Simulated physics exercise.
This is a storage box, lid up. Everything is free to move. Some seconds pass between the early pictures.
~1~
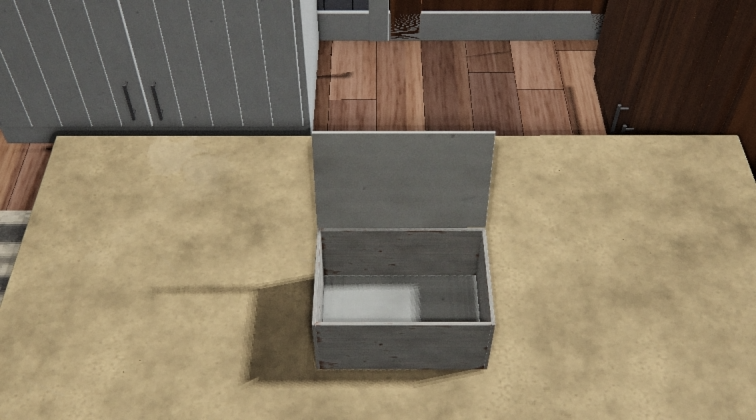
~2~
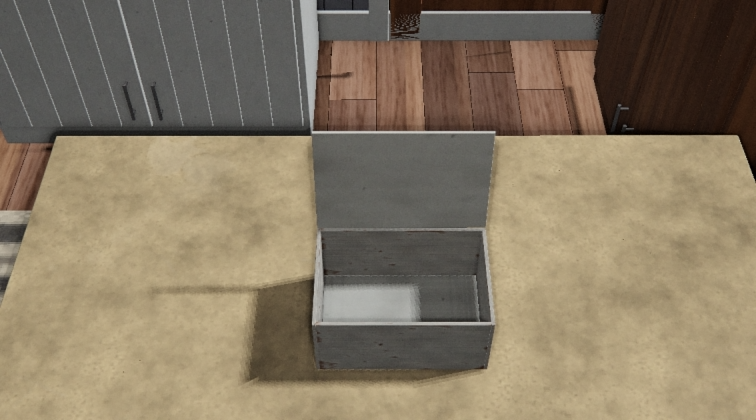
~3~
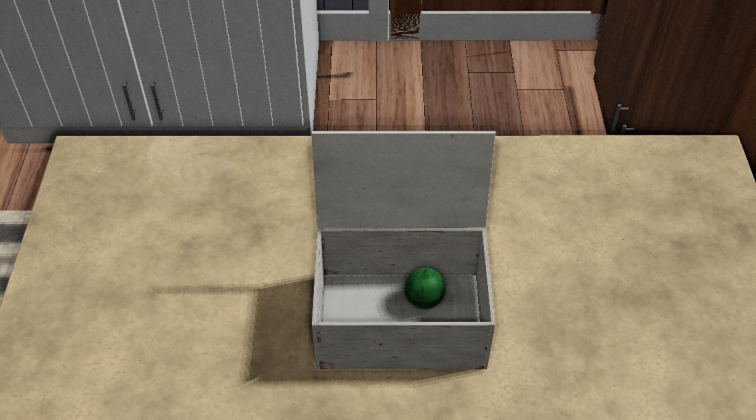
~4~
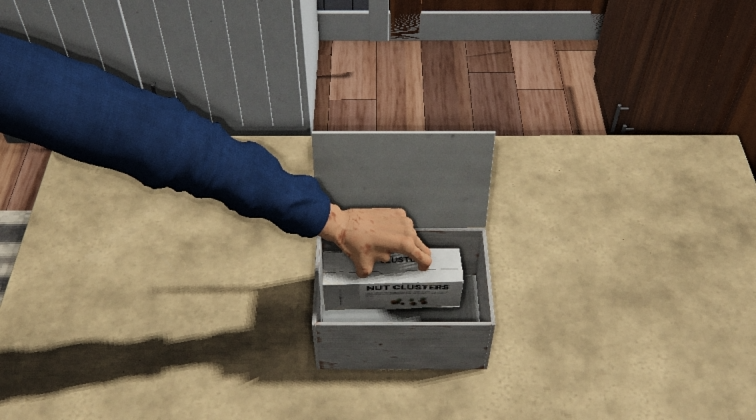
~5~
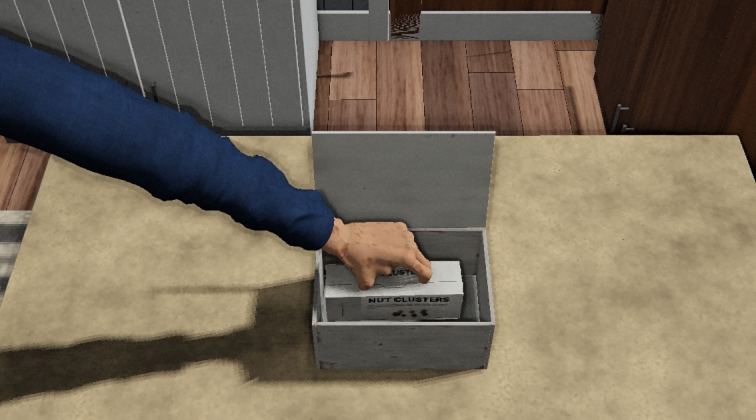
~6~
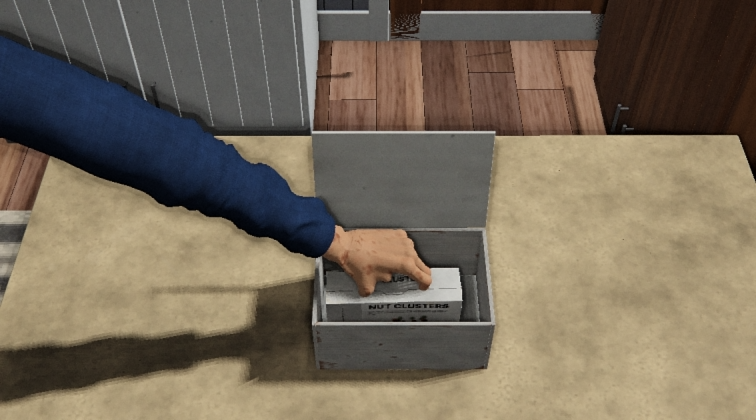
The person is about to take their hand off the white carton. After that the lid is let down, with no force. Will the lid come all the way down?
The lid shuts flat.
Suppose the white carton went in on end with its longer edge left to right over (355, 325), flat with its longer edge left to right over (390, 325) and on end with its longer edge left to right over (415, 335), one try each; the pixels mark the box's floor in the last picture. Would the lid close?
First try: It is held up; second try: It sits on the rim; third try: It stays ajar.
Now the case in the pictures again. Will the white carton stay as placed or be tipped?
It keeps its pose.
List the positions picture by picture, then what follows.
In the first frame, the last thing is not in view yet.
In the second frame, the last thing is not in view yet.
In the third frame, the last thing is not in view yet; green ball (425, 288).
In the fourth frame, still above its spot; white carton (392, 280).
In the fifth frame, still above its spot; white carton (393, 292).
In the sixth frame, in place under the hand; white carton (393, 298).
Then, 1.20 s after the last picture, lid starting down; white carton slid a little near (393, 323).
Then, 2.00 s after the last picture, lid 34° above the rim; white carton slid a little near (393, 323).
At rest, lid shut; moved from the start, white carton; green ball in place. Seen from the same camera at the end, white carton near (393, 323).
